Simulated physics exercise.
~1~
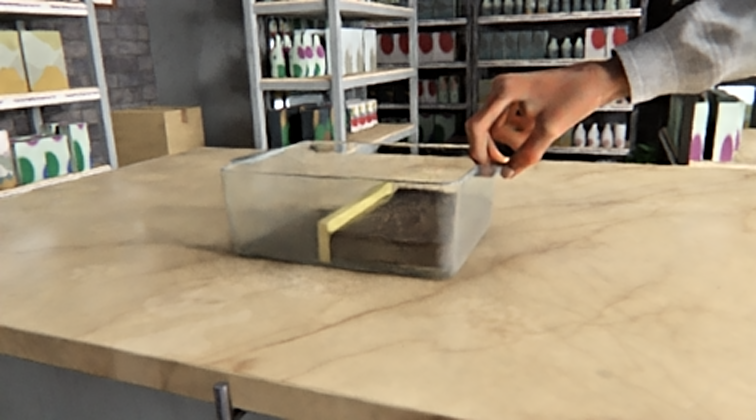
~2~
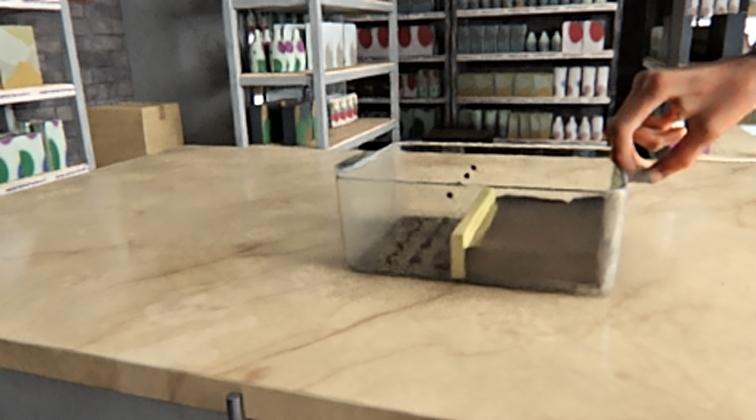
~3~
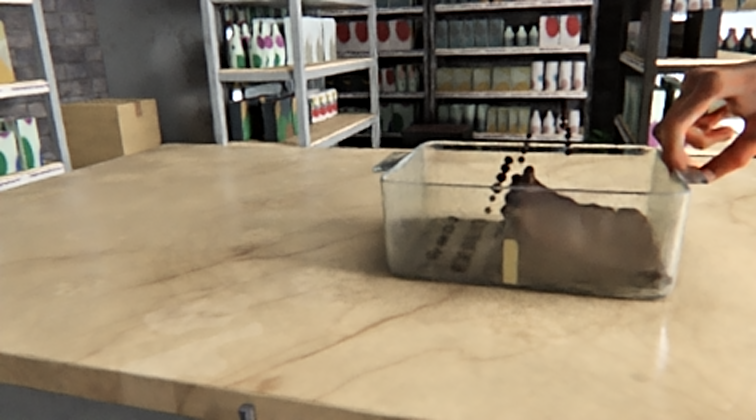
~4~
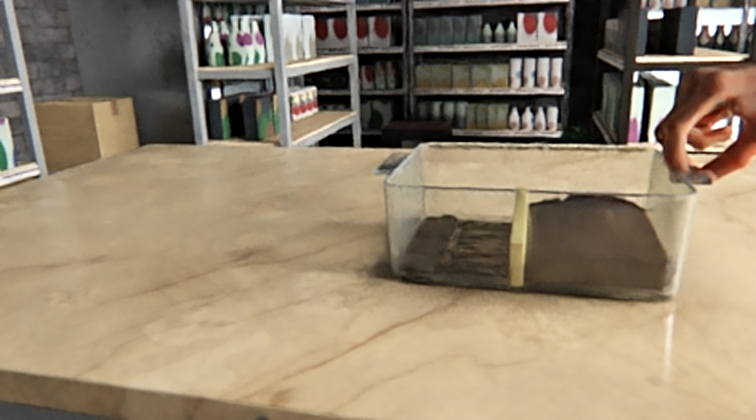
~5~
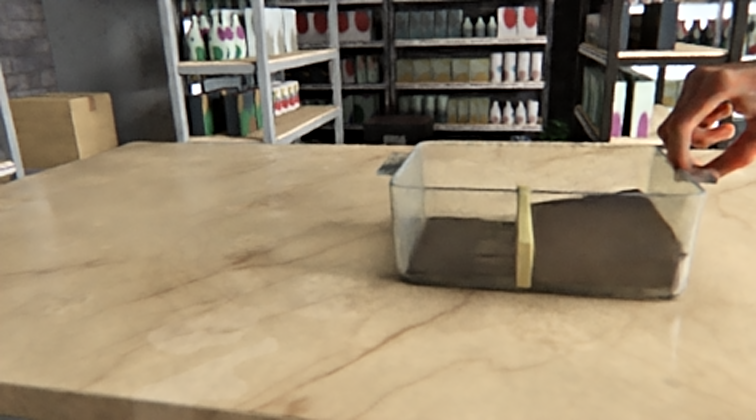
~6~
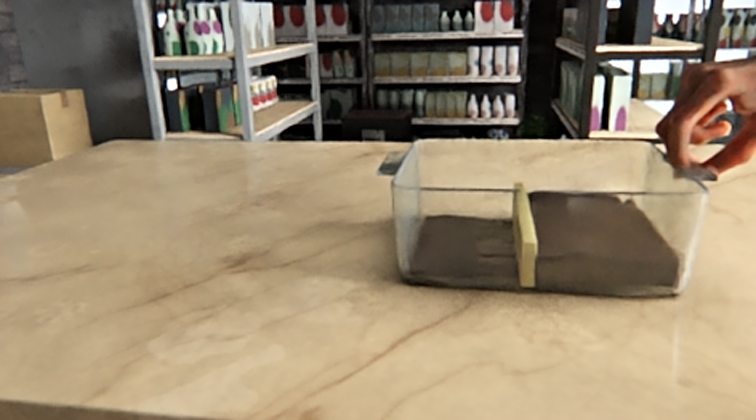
A hand in a pale grey sleeve grips the right end of a clear food box on a beige marbled worktop, seen from slightly above in a shop lined with stocked shelves. A low yellow wall divides the box, with dark brown coffee on the right and the left side empty. The hand pulls the box to the right, and some coffee spills over the wall, dark drops flying above it. The box stops, and the coffee sloshes and heaps up on the right. It ends with a smaller share lying left of the upright wall, most still on the right.
